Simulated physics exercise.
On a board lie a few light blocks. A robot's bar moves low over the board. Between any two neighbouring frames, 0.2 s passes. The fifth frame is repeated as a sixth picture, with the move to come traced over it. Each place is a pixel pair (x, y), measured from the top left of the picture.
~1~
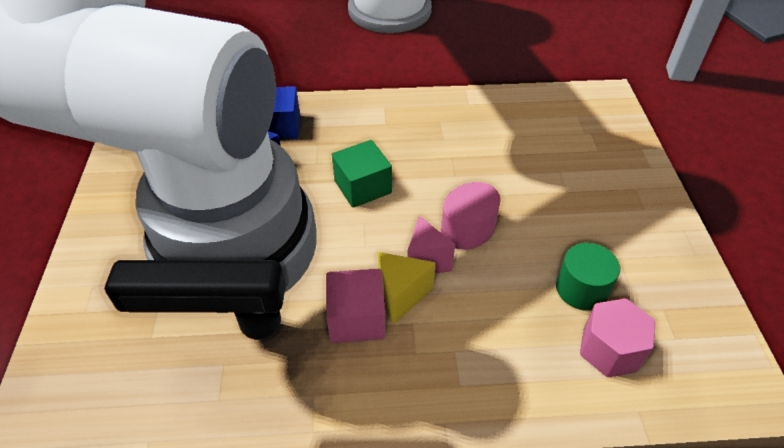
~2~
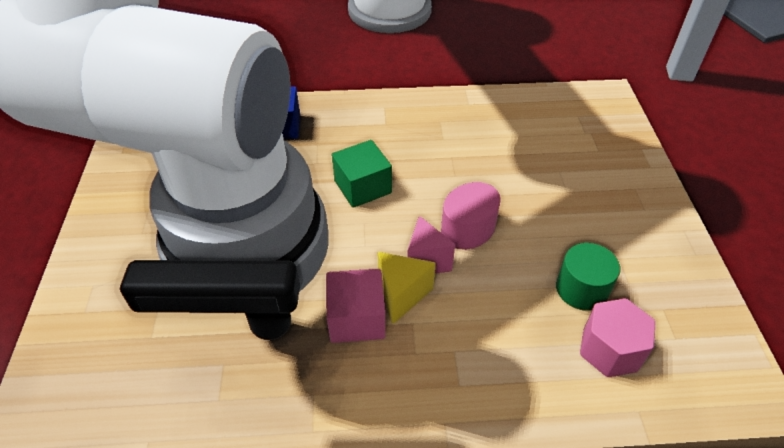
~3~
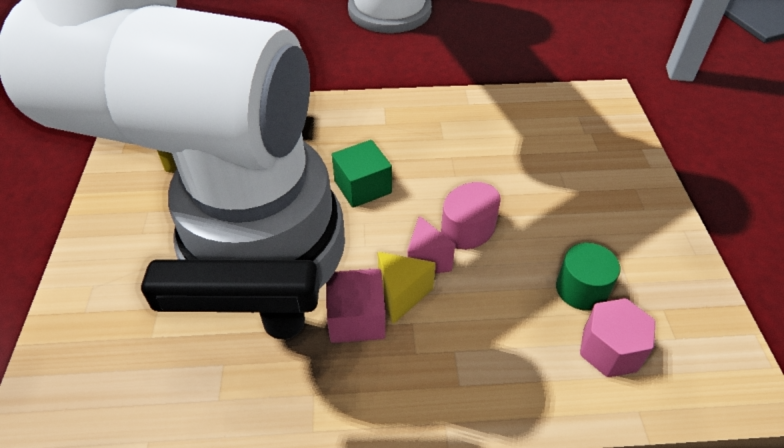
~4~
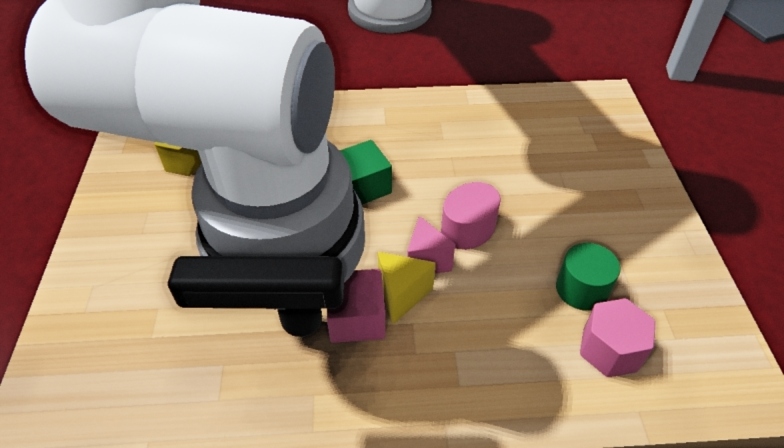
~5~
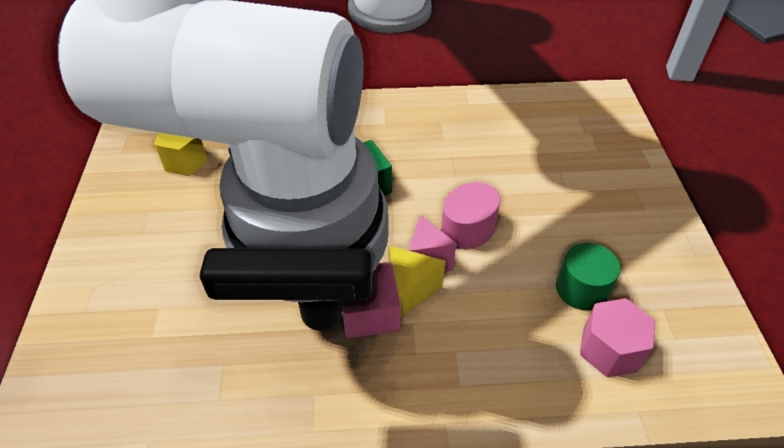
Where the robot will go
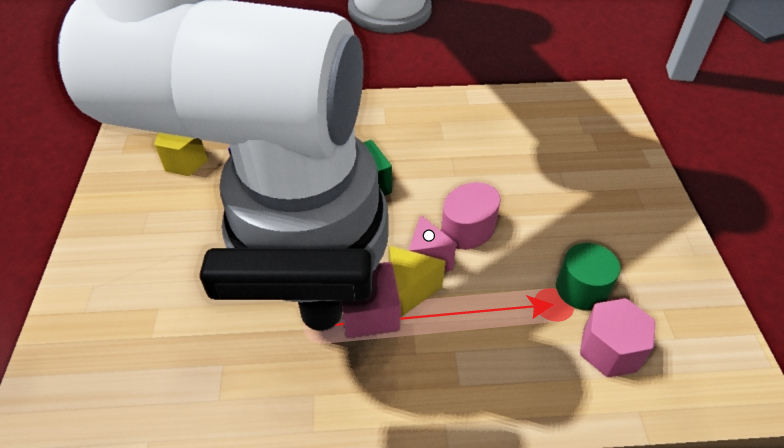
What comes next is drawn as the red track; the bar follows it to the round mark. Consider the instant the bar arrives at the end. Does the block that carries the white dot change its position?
Yes, it checks out.
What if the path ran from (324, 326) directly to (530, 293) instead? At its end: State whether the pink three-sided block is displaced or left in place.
It travels a centimetre or more.
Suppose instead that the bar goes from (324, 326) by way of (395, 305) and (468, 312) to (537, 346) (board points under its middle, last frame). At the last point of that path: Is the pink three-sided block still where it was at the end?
In short: No.
Path on the board, from (324, 326) to (554, 305); the dot is on the pink three-sided block.
On the path given first. One third of the way, bar at (403, 307); pink square piece at (441, 268), turned 30° anticlockwise; yellow three-sided block at (463, 237), turned 30° anticlockwise; pink three-sided block at (439, 216); pink elliptical block at (475, 196), turned 15° clockwise.
Two thirds of the way, bar at (483, 300); pink square piece at (508, 252), turned 65° anticlockwise; yellow three-sided block at (504, 217), turned 65° anticlockwise; pink three-sided block at (438, 214), turned 15° anticlockwise; pink elliptical block at (476, 191).
At the end, bar at (558, 293); pink square piece at (535, 242), turned 85° anticlockwise; yellow three-sided block at (514, 210), turned 85° anticlockwise; pink three-sided block at (438, 214), turned 15° anticlockwise; pink elliptical block at (476, 191); green round block at (601, 261).
